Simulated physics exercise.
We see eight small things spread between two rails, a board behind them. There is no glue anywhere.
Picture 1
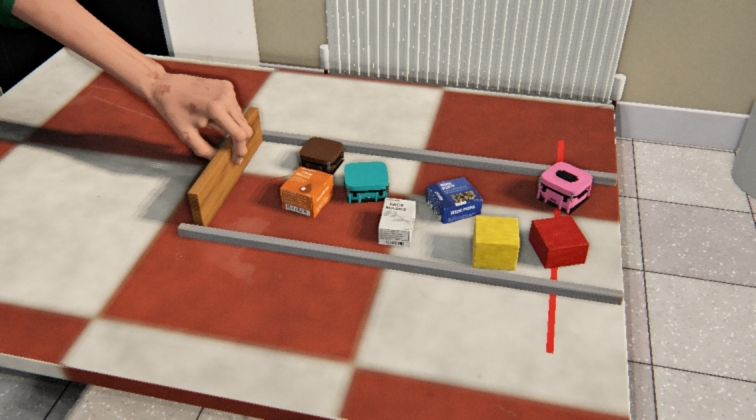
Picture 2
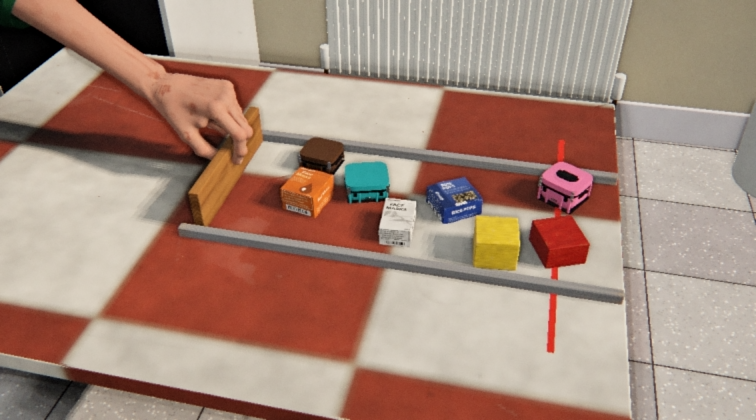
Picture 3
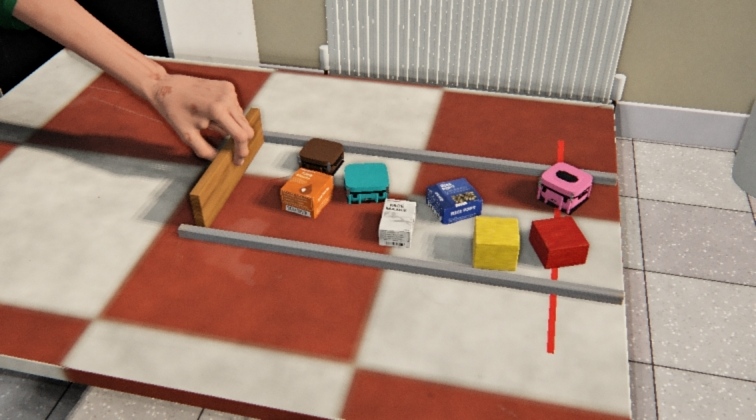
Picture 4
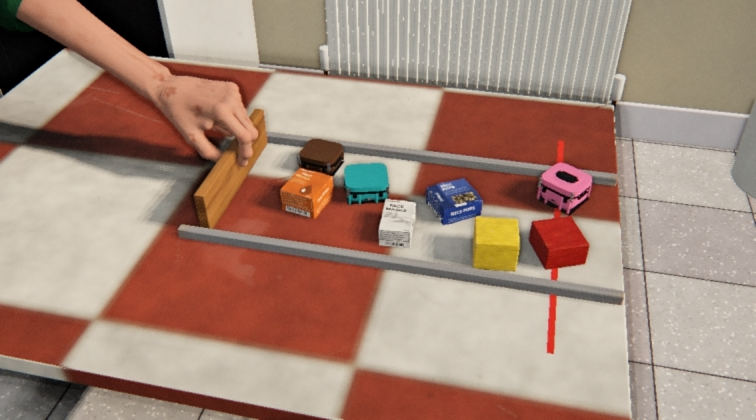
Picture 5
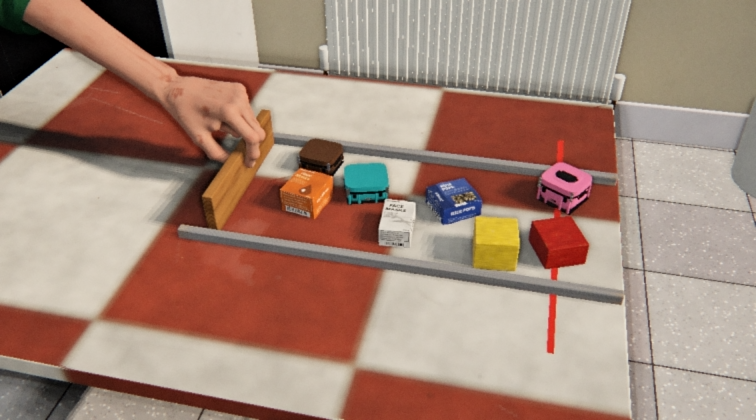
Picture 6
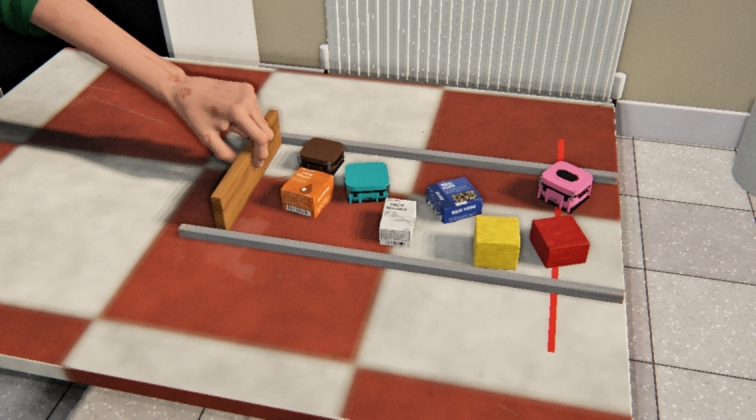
On a checkered table, a hand slides a wooden board slightly right toward eight small objects.
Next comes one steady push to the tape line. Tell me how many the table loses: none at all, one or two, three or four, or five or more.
Dropped off the end are no fewer than three and no more than four.
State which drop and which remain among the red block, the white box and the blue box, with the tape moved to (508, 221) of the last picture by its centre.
Taking them in turn, the red block tips off, the white box does not drop, the blue box does not drop.
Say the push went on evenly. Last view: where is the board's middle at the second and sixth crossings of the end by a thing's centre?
For the first, roughly (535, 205); for the next, roughly (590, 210).
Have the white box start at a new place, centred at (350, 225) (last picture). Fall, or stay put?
I reckon it remains in place.
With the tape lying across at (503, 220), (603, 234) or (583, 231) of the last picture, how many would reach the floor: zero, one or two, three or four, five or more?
So, taking them in turn, I'd give none; more than four; five or more.
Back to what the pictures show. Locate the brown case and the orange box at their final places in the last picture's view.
In the last picture the brown case sits around (579, 183) and the orange box around (579, 228).
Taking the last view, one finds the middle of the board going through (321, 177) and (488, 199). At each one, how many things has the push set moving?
Counts: 3 and 8.
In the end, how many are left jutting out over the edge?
I'd put it at 2.
Soon after, none off yet; pink case at rest near (565, 187); red block at rest near (559, 241); yellow block at rest near (496, 243).
Then, none off yet; pink case at rest near (565, 187); red block at rest near (559, 241); yellow block moved a little near (511, 249).
Further on, none off yet; pink case moved about its own width near (602, 188); red block tipped a little near (636, 249); yellow block moved well along near (599, 261).
At rest, the number that fall off is three or four; fallen, blue box, yellow block, red block and pink case.
